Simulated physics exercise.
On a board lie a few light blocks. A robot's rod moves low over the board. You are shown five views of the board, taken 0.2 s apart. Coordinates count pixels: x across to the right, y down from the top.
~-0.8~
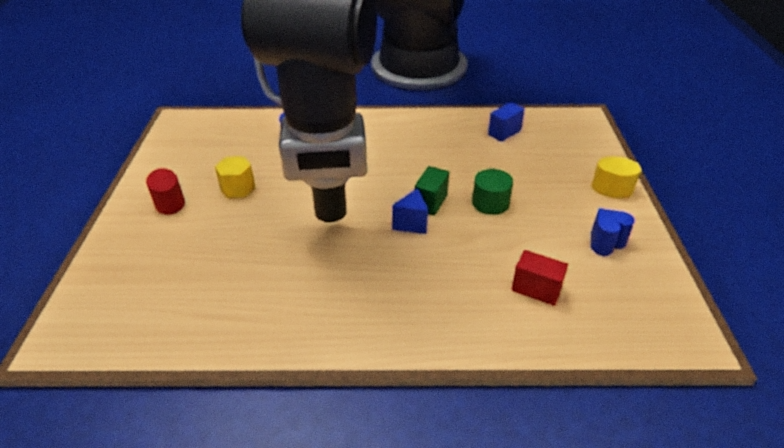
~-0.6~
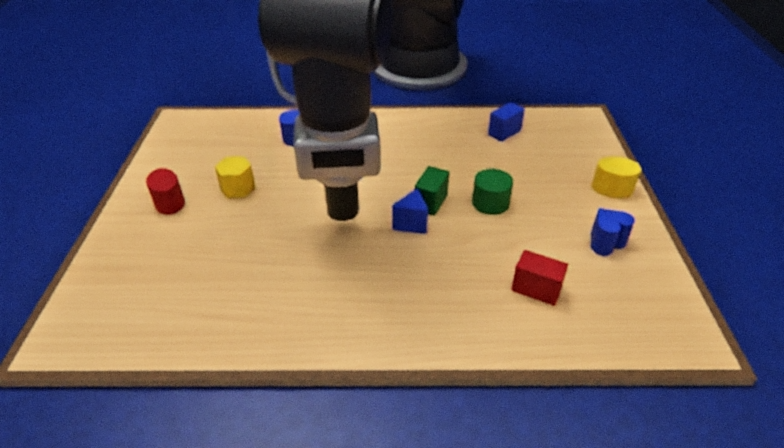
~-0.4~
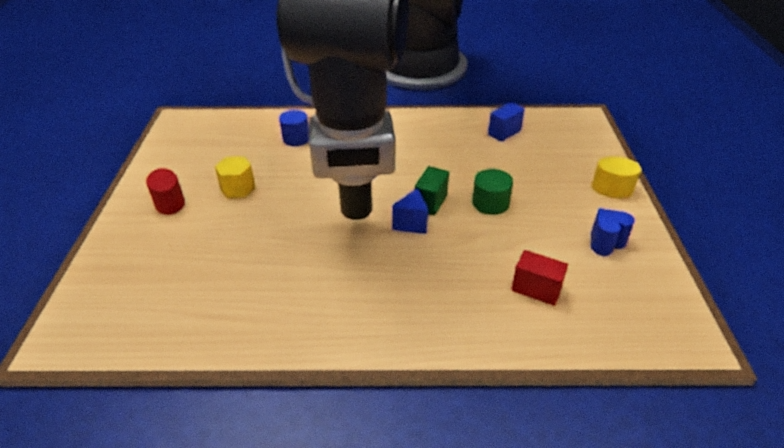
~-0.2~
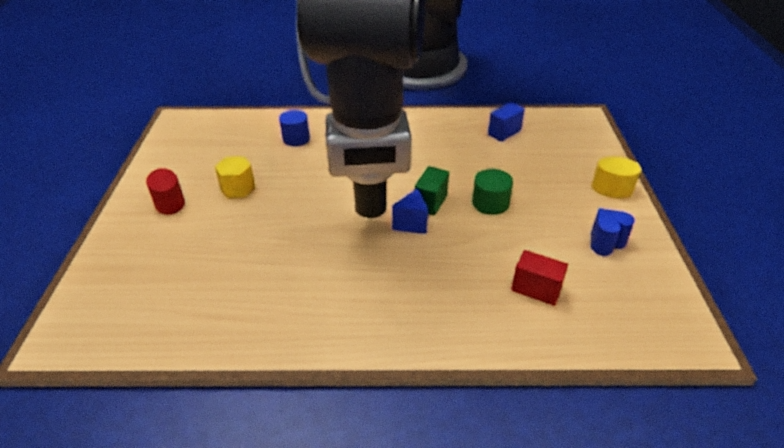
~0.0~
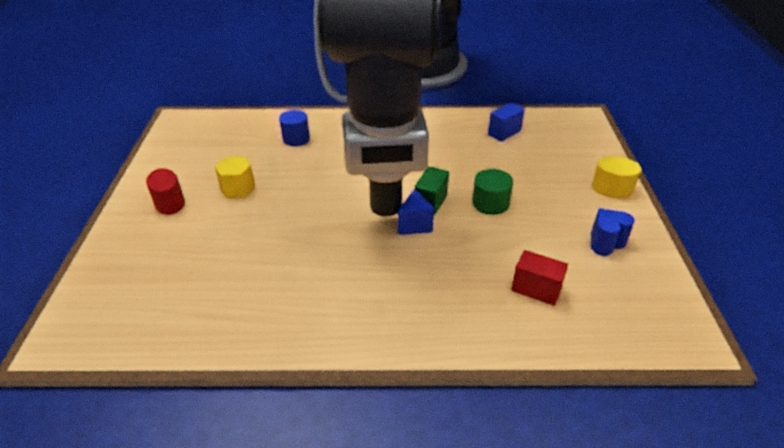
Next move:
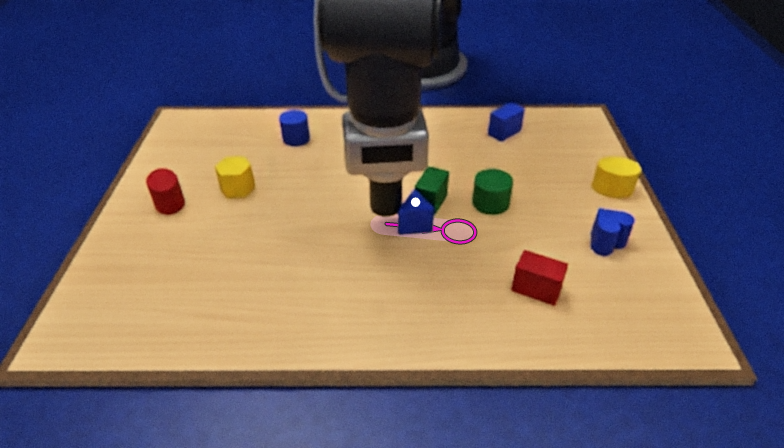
On a wooden board over a blue surface, small red, yellow, blue and green blocks lie scattered while a robot arm holds a dark rod low among them. The rod glides slowly right, revealing a blue cylinder behind it, then meets the blue triangular block and nudges it slightly beside the green rectangular block.
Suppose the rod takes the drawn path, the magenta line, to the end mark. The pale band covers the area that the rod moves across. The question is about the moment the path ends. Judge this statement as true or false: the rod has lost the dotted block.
It is false.
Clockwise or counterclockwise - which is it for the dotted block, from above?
From overhead, anticlockwise.
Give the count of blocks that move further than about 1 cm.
There will be one block that moves more than 1 cm.
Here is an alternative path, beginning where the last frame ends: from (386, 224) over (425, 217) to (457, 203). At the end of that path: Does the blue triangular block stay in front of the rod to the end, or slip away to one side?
Left aside or behind.
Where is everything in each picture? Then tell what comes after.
In the first frame, rod's lower end (331, 212); blue triangular block (412, 201); green rectangular block (432, 178).
In the second frame, rod (343, 211); blocks still.
In the third frame, rod (357, 210); blocks still.
In the fourth frame, rod (371, 208); blocks still.
In the fifth frame, rod (386, 207); blue triangular block (416, 202); green rectangular block (432, 178).
Drawn move, in a line from (386, 224) to (459, 231); the dot is on the blue triangular block.
The first path, step by step. Halfway along, rod (424, 210); blue triangular block (452, 206), turned 20° anticlockwise.
At the end, rod (461, 214); blue triangular block (490, 209), turned 25° anticlockwise; green rectangular block still.
